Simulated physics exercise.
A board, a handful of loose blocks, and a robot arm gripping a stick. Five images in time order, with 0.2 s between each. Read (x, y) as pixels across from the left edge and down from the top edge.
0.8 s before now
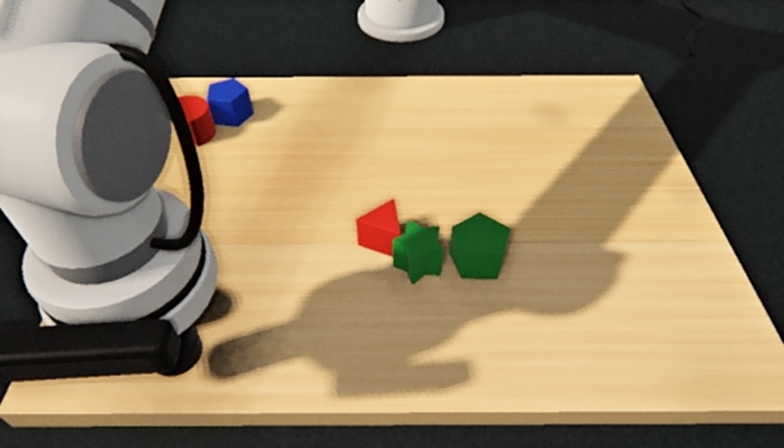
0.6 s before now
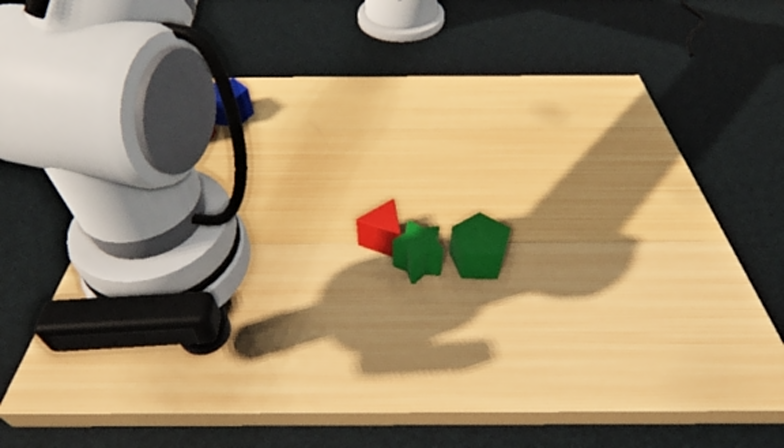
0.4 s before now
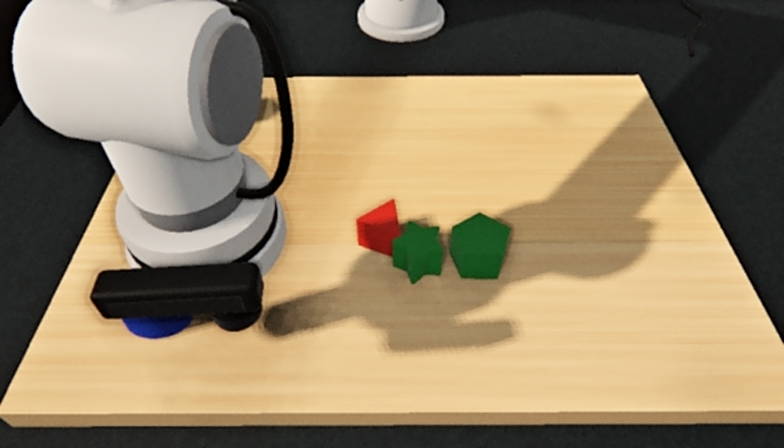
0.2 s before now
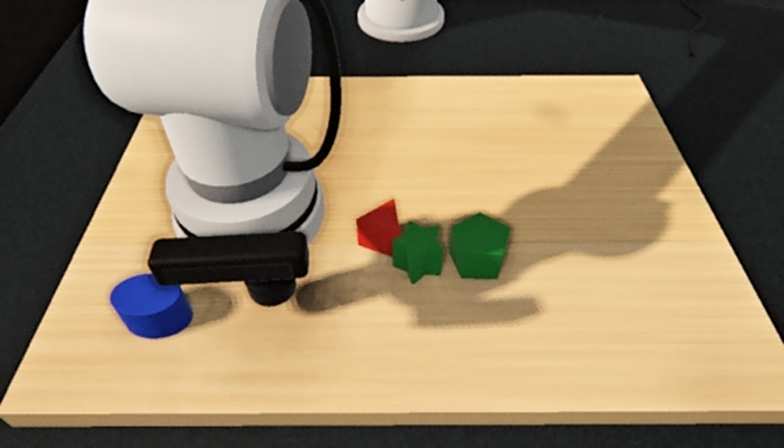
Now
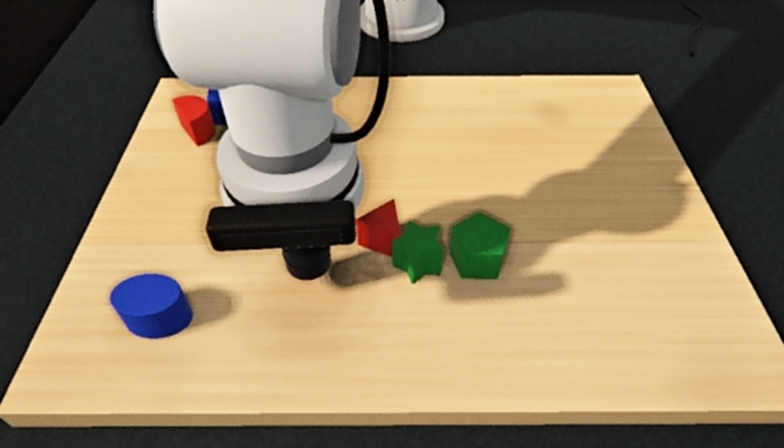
To begin with, a white robot arm stands at the left of a wooden board, with red and green blocks clustered near the middle. The arm glides steadily right and slightly away from the viewer, uncovering a blue round block at the lower left, while the blocks stay still.
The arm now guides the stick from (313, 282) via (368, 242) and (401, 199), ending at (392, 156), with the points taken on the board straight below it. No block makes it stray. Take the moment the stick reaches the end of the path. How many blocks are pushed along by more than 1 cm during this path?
One moves.
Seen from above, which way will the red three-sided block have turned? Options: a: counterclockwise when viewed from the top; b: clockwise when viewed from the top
b (clockwise when viewed from the top)
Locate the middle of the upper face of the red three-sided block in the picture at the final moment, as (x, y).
It ends at (433, 192).
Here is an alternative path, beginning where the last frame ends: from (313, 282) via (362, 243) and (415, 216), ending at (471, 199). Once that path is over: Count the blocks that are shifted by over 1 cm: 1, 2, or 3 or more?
The answer is one block, counting only moves over 1 cm.
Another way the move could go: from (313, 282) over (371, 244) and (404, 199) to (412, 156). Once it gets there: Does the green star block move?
Going by the path, no.
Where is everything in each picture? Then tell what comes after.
The first picture shows lower end of the stick (177, 354), tops of blocks, red three-sided block (383, 216), green star block (420, 238).
The second picture shows stick (206, 334), blocks as before.
The third picture shows stick (239, 312), blocks as before.
The fourth picture shows stick (273, 288), blocks as before.
The fifth picture shows stick (309, 264), red three-sided block (383, 216), green star block (420, 238).
What follows on the original path. One third of the way, stick (368, 222); red three-sided block (402, 206), turned 45° clockwise.
Two thirds of the way, stick (401, 179); red three-sided block (433, 192), turned 80° clockwise.
At the end, stick (392, 136); red three-sided block (433, 192), turned 80° clockwise; green star block not moved.
